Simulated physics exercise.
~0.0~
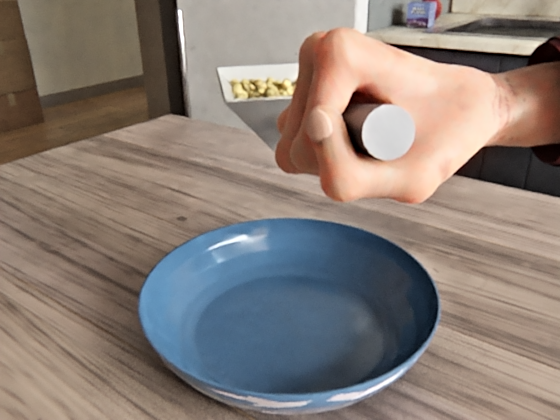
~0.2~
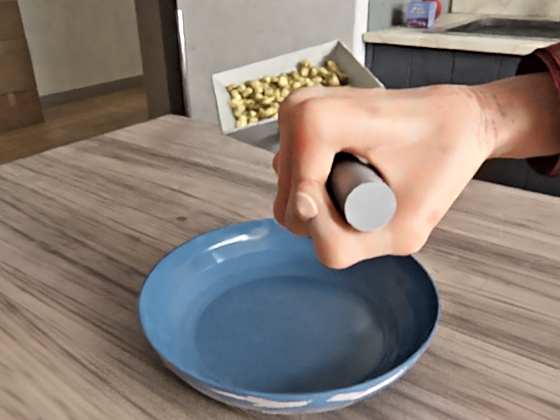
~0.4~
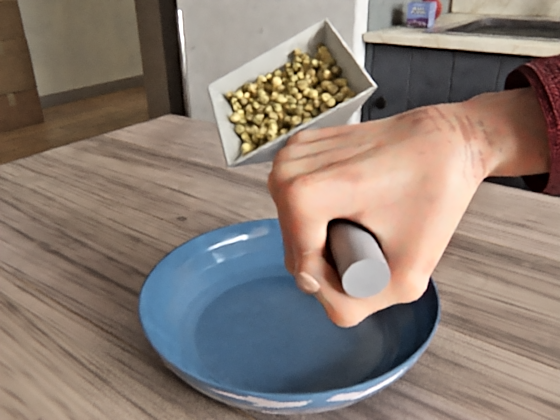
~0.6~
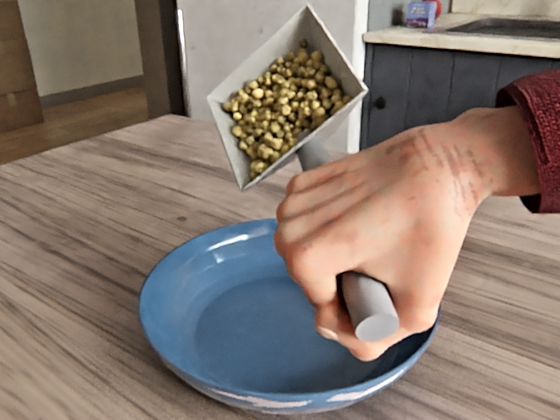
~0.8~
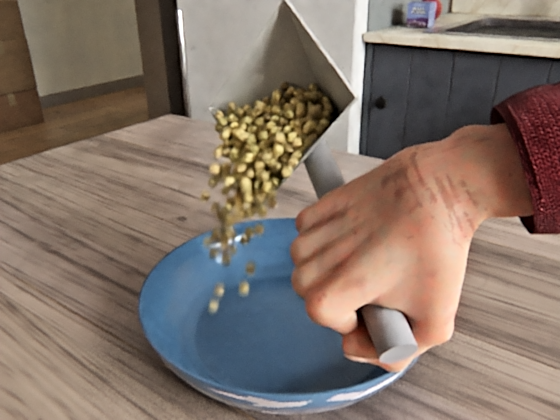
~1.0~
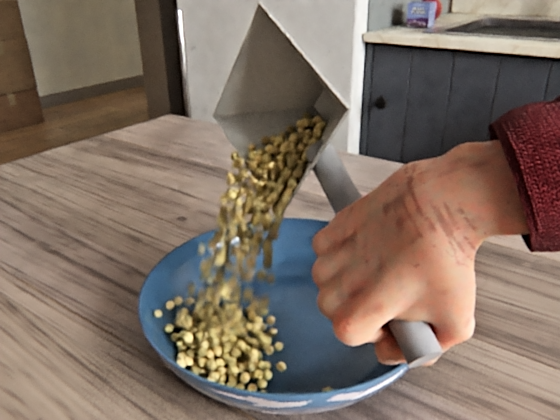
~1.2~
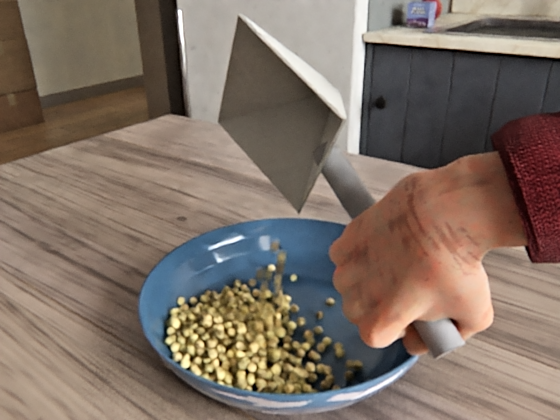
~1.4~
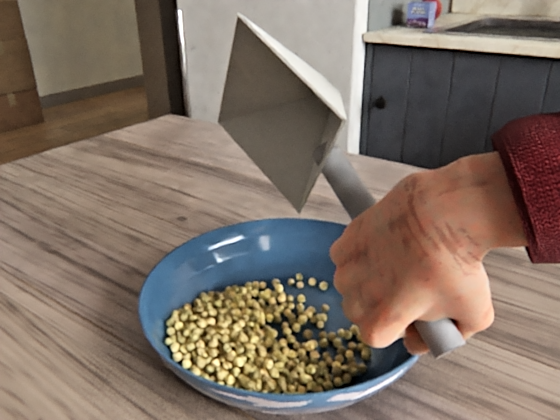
The clip shows a hand tilting a grey, flared scoop of soya beans above a blue pan on a wooden table. The beans begin to slide out, then pour down in a stream until the scoop is empty, and finally lie still in the pan beneath the tipped scoop.
